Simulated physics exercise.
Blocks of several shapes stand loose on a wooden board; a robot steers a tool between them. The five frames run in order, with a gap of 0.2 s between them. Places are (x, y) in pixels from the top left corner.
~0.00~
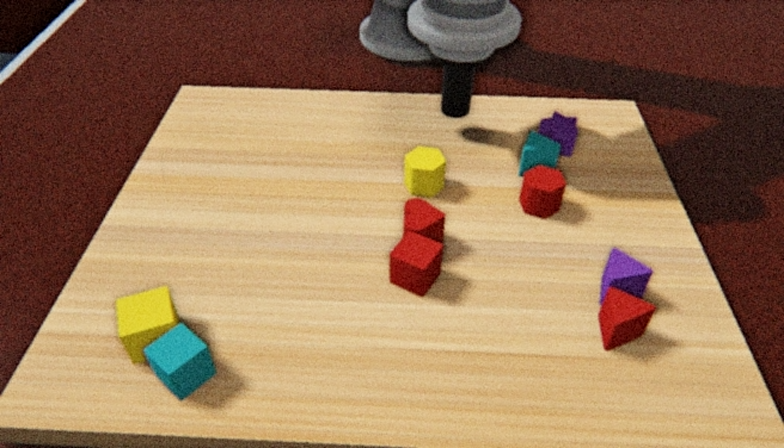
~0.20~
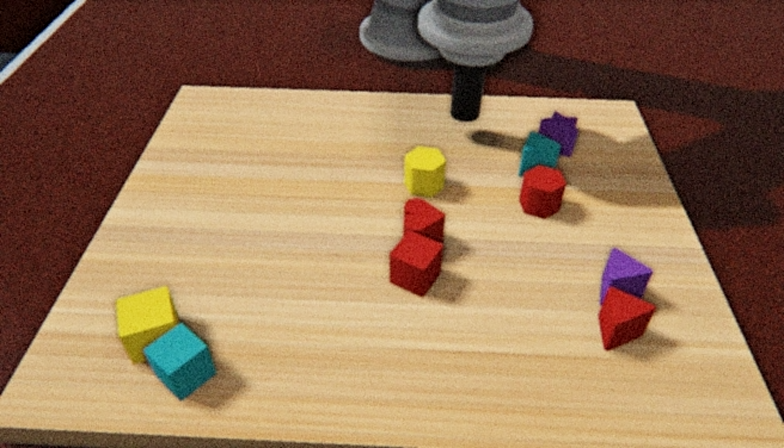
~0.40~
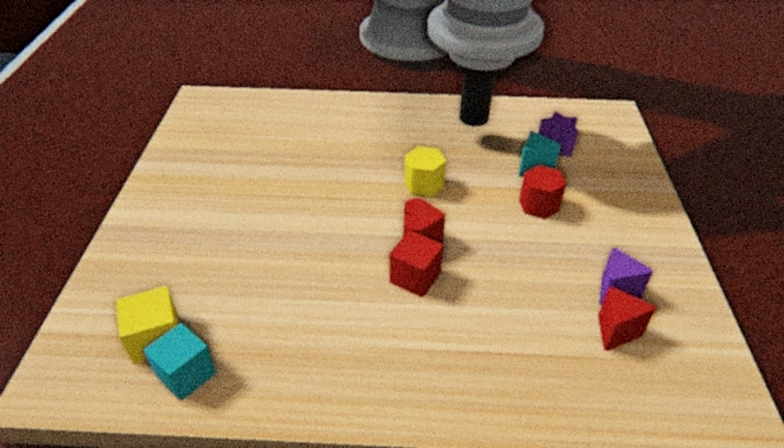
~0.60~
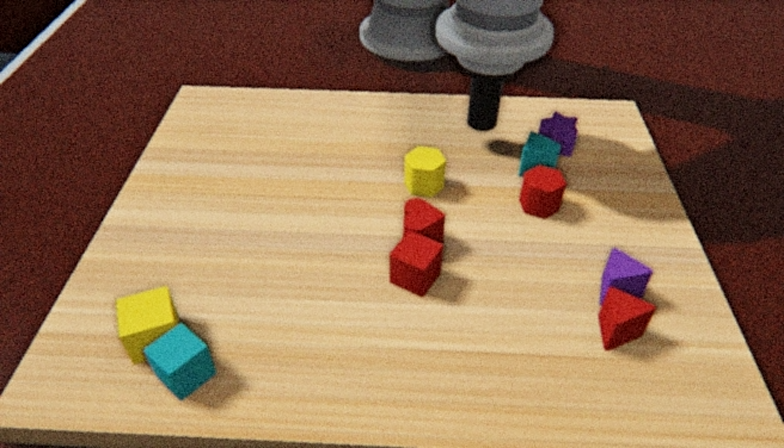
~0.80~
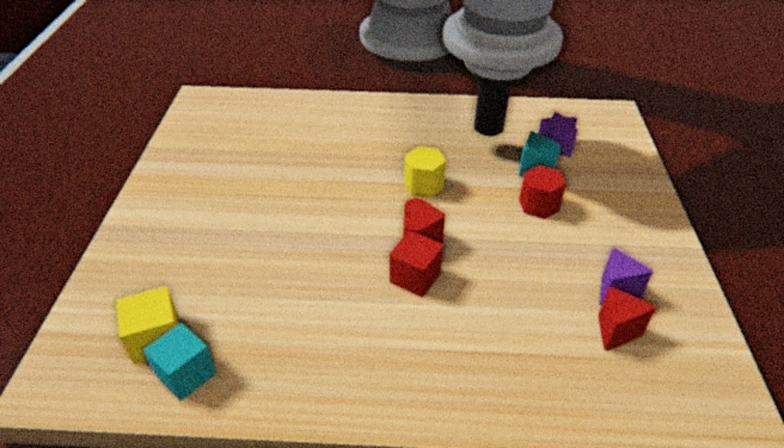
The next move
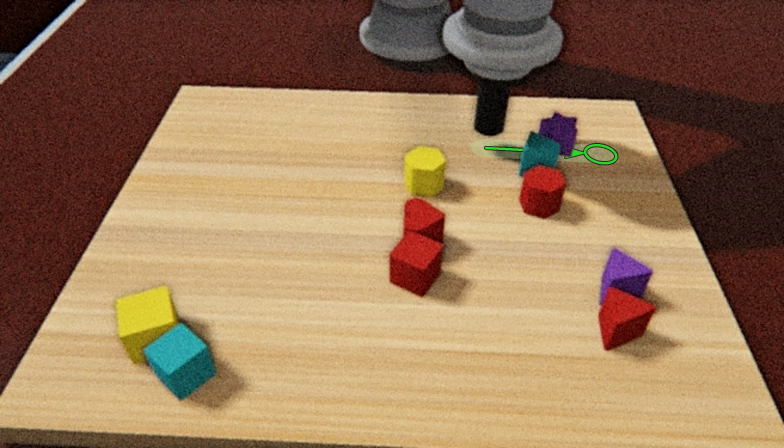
The footage shows colourful blocks of various shapes scattered on a wooden board as a robot's dark-tipped tool moves a short way right and slightly nearer the viewer, toward the turquoise block, while the blocks stay still.
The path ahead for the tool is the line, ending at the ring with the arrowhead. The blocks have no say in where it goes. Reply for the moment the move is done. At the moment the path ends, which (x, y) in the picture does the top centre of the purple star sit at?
When the path ends, it will be at (627, 118).
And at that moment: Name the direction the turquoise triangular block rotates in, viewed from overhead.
From overhead, the rotation is clockwise.
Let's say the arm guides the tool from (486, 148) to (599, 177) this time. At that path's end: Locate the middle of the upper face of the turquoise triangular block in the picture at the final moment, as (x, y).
The middle of its upper face will lie at (572, 158).
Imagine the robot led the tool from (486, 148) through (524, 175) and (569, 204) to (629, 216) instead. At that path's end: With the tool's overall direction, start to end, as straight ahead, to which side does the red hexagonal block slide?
Out to the right.
Drawn move, in a line from (486, 148) to (601, 154).
On the path given first. One third of the way, tool at (528, 130); turquoise triangular block at (542, 142), turned 15° clockwise.
Two thirds of the way, tool at (568, 132); turquoise triangular block at (547, 143), turned 45° clockwise; purple star at (595, 120).
At the end, tool at (607, 134); turquoise triangular block at (547, 143), turned 45° clockwise; red hexagonal block still; purple star at (627, 118), turned 15° anticlockwise.
